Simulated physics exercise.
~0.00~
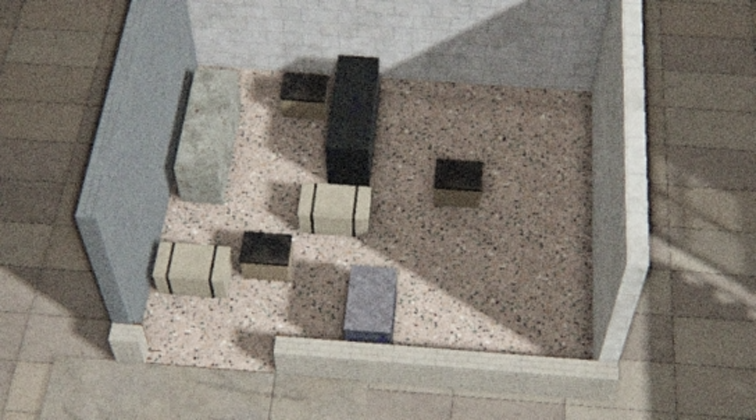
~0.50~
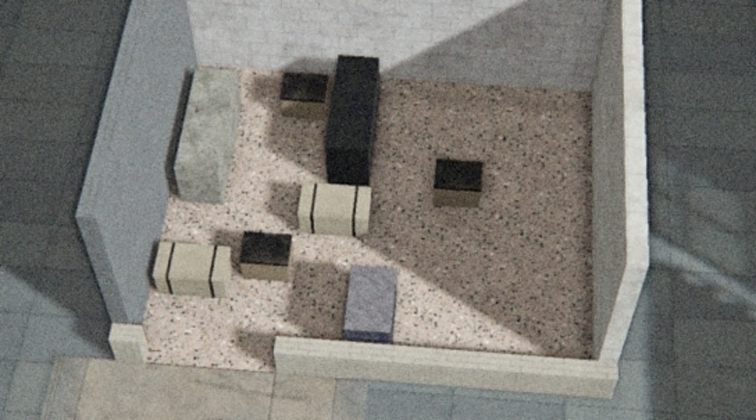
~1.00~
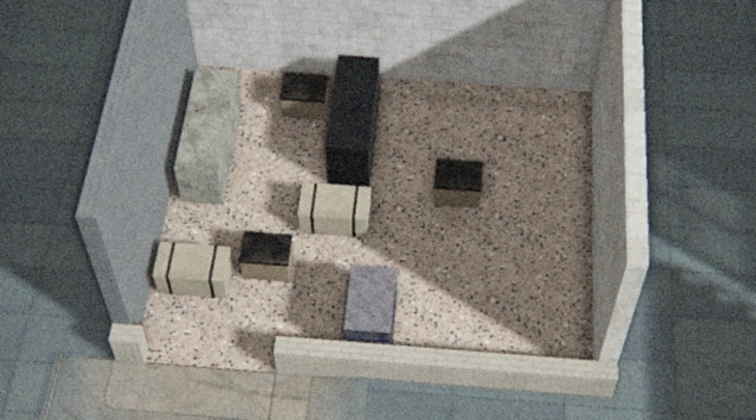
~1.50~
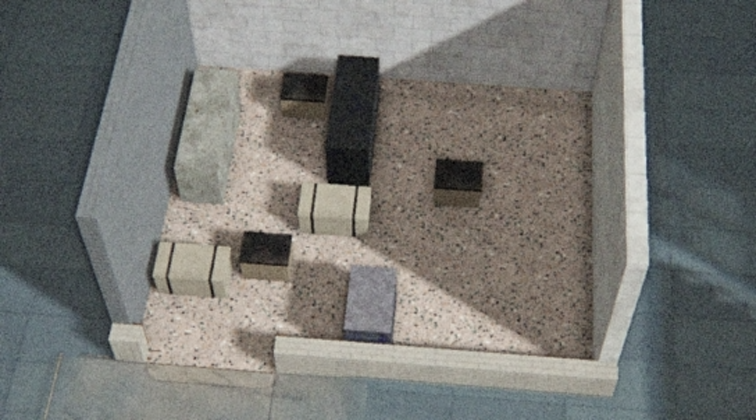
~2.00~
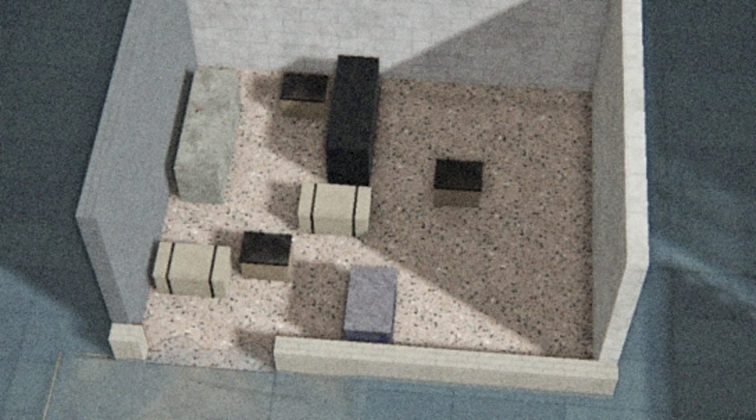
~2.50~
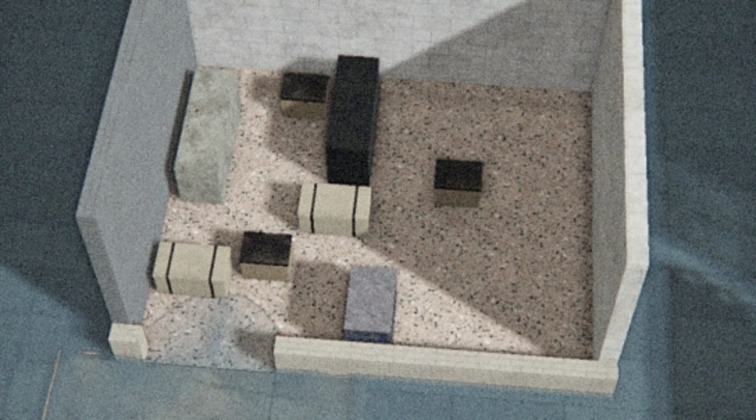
The clip opens on a small walled shop seen from above, with blocks and boxes standing on its speckled floor and dry paving outside. Bluish water spreads over the paving around the walls, then creeps through the gap at the lower left onto the floor, while the objects inside stay still.
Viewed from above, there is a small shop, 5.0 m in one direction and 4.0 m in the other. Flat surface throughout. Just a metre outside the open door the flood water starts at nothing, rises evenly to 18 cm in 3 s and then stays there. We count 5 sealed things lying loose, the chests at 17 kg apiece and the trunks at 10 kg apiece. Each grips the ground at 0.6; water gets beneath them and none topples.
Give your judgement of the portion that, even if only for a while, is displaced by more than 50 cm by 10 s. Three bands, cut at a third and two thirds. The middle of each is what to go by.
The number moved that far will range a third to two thirds.
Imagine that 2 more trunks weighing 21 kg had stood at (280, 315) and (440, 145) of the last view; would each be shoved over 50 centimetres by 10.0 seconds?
Taking them in order, the first is above the threshold and the second is below the threshold.
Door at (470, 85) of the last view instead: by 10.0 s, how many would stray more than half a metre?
1.
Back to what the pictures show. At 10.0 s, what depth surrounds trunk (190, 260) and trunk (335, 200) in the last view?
Roughly 13 and 4 cm.
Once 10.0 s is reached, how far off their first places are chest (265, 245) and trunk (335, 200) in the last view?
In turn: 120 cm, 80 cm.
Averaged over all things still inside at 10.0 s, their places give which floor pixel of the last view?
The average lands around (371, 178).
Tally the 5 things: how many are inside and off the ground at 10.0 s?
Answer: 3.
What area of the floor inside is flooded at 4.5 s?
At that time the wet patch spans about 6.0 m2.
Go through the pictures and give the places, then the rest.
In the first picture, a chest at (459, 174), on the bottom; a trunk at (192, 261), on the bottom; water covers 0.0 m2; 0 of 5 have shifted.
In the second picture, a chest at (459, 174) rests on the ground; a trunk at (192, 261) rests on the ground; 0.0 m2 under water; 0 of 5 have shifted.
In the third picture, a chest at (459, 174), on the bottom; a trunk at (192, 261), on the bottom; 0.0 m2 under water; 0 of 5 have shifted.
In the fourth picture, a chest at (459, 174) rests on the ground; a trunk at (192, 261) rests on the ground; water covers 0.0 m2; 0 of 5 have shifted.
In the fifth picture, a chest at (459, 174) rests on the ground; a trunk at (192, 261), on the bottom; 0.1 m2 under water; 0 of 5 have shifted.
In the sixth picture, a chest at (459, 174), on the bottom; a trunk at (192, 261), on the bottom; water covers 0.8 m2; 0 of 5 have shifted.
After 3.5 s 0 of 5 are over 50 cm from their spots; 0 afloat.
After 4.5 s 1 of 5 are over 50 cm from their spots; 1 afloat.
After 7.0 s 1 of 5 are over 50 cm from their spots; 1 afloat.
After 10.0 s 3 of 5 are over 50 cm from their spots, and 3 have been at some point; 3 afloat.
